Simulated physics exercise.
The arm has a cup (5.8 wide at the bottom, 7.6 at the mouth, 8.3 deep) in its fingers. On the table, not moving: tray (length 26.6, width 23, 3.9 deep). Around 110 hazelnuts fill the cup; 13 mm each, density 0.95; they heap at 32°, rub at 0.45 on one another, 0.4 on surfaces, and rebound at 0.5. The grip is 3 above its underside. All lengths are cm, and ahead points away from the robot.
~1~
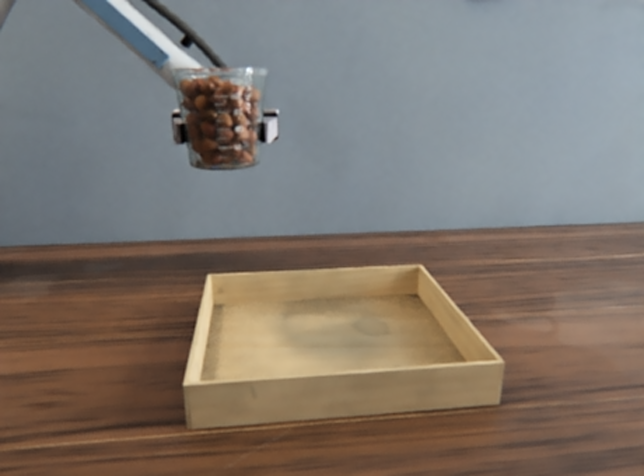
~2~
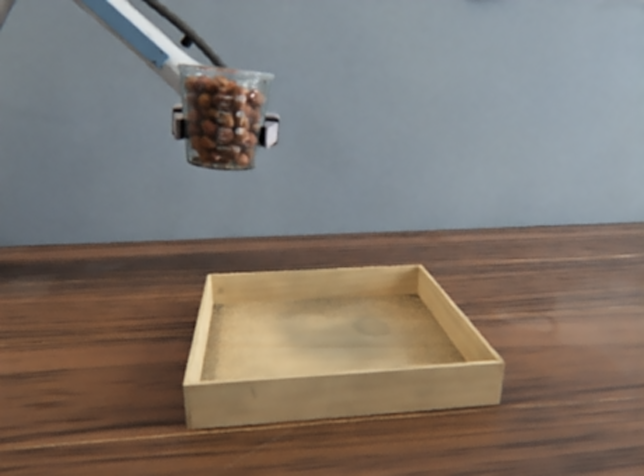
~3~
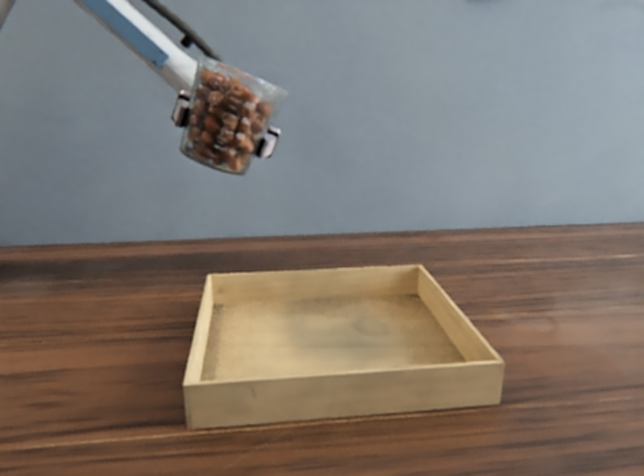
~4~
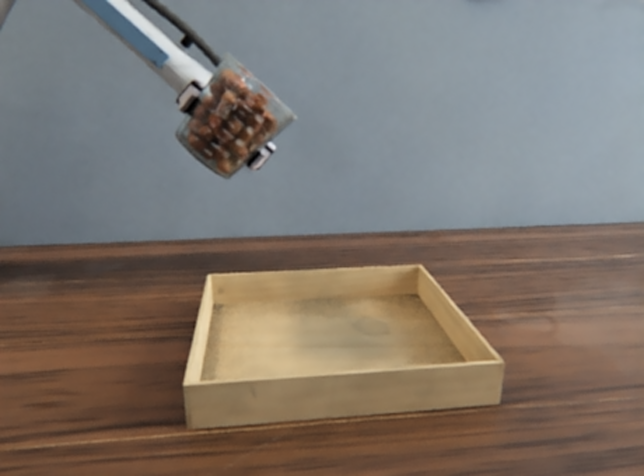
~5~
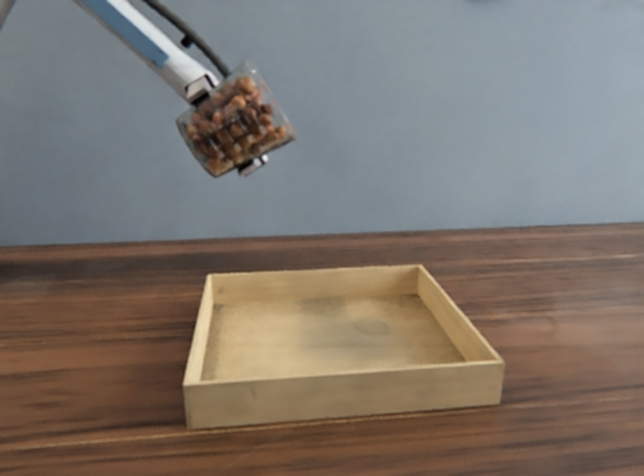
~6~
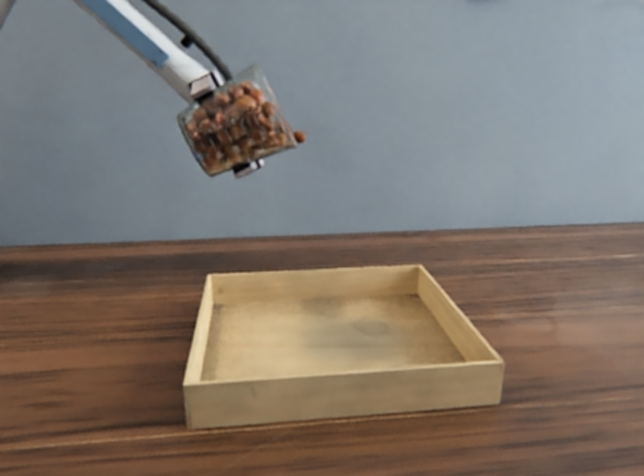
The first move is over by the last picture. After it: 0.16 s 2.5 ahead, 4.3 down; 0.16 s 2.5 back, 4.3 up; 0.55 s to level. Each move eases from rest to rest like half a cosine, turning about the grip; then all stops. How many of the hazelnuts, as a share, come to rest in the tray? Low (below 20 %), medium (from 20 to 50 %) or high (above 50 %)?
Share in the tray: Low (below 20 %).
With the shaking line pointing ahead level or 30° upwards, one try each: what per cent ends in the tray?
About 25 and 30 per cent.
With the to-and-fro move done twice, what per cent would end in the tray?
In that case some 10 per cent.
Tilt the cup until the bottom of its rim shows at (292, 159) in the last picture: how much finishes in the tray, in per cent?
About 30 per cent.
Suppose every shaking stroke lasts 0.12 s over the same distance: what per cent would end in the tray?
Then about 5 per cent.
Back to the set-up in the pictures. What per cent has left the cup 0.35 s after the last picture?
Some 5 per cent.
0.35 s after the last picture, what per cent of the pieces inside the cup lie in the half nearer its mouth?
Some 55 per cent.
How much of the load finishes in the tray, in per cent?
About 5 per cent.
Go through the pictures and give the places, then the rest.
In the first frame, cup middle at (223, 119), level; upper third of the load around (218, 93), from x 190 to 255, top at y 80; 108 in the cup.
In the second frame, cup middle at (224, 119), tilted 6° forward; upper third of the load around (222, 93), from x 195 to 260, top at y 80.
In the third frame, cup middle at (228, 120), tilted 22° forward; upper third of the load around (222, 96), from x 195 to 265, top at y 75.
In the fourth frame, cup middle at (232, 123), tilted 43° forward; upper third of the load around (235, 99), from x 195 to 270, top at y 75.
In the fifth frame, cup middle at (234, 125), tilted 59° forward; upper third of the load around (240, 105), from x 195 to 285, top at y 80.
In the sixth frame, cup middle at (235, 127), tilted 65° forward; upper third of the load around (241, 108), from x 195 to 300, top at y 85; 108 in the cup.
Then, 0.35 s after the last picture, tilted 65° forward, highest piece 27 above the table; 104 in the cup, 1 in the tray, 3 in flight or on a rim.
Then, 0.70 s after the last picture, tilted 15° forward, highest piece 27 above the table; 103 in the cup, 5 in the tray.
Then, 1.07 s after the last picture, level, highest piece 28 above the table; 103 in the cup, 5 in the tray.
Then, 2.12 s after the last picture, level, highest piece 28 above the table; 103 in the cup, 5 in the tray.
Final count, 103 in the cup, 5 in the tray. That is 5 % in the tray.
